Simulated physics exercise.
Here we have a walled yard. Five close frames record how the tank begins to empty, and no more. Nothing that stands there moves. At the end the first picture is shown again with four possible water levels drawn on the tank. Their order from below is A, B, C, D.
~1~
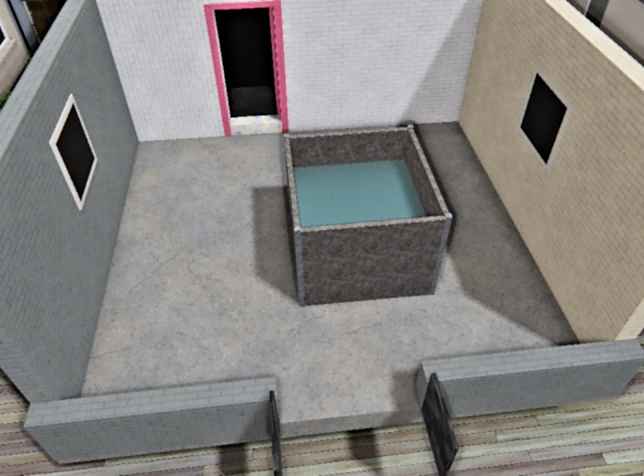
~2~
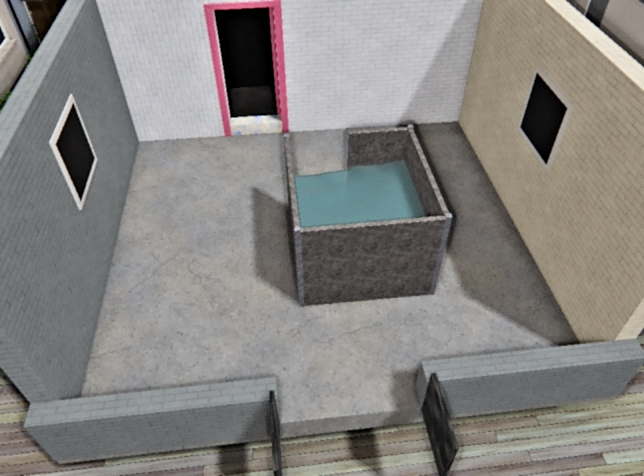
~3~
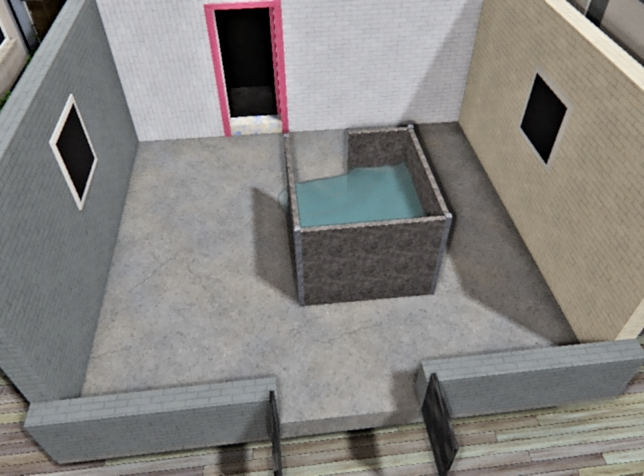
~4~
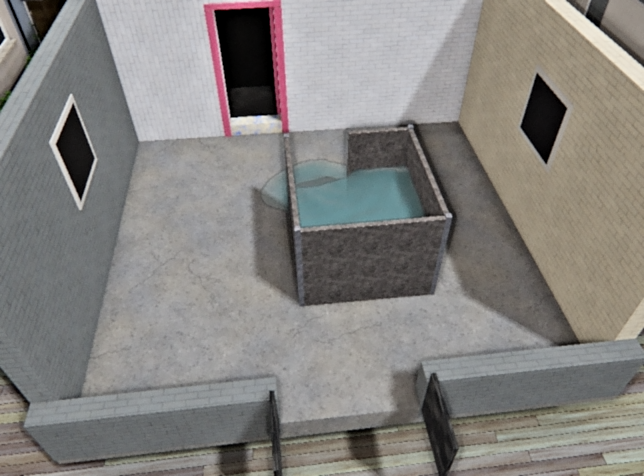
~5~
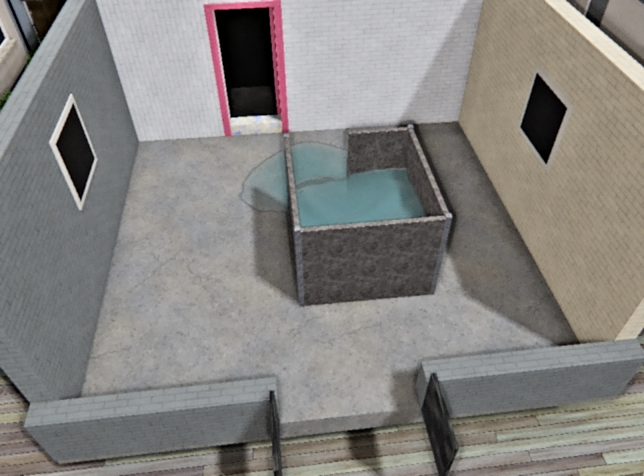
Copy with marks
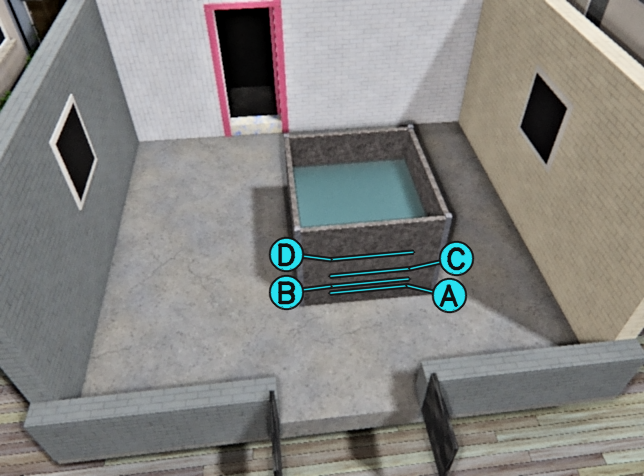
Water in a dark, square tank in a walled yard poured out through a gap that opened in the tank's back wall, then spread in a rounded sheet across the ground behind and left.
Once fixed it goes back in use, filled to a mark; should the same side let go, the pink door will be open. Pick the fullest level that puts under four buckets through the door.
Level C.
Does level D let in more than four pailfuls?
Yes, it does.
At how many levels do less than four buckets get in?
Three of the four.
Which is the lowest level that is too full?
Level D.
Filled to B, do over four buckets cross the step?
No, not at all.
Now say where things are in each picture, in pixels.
Water in the tank at rest, its middle at (358, 202); foot of the pink doorway at (257, 134); open gate at (349, 366), in the first picture.
Water covers 1 % of the ground, its front hidden from here, in the second picture.
Water covers 2 % of the ground, its front hidden from here, in the third picture.
Water covers 6 % of the ground, its front hidden from here, in the fourth picture.
In the fifth picture, 11 % of the ground under water, visible out to (252, 183).
In cyan, A at (369, 289); B at (369, 282); C at (370, 272); D at (372, 255); from the bottom up A, B, C, D.
If A is chosen, nothing gets over.
If B is chosen, nothing gets over.
If C is chosen, a splash gets over, under a bucket.
If D is chosen, about 9 bucketfuls get in.
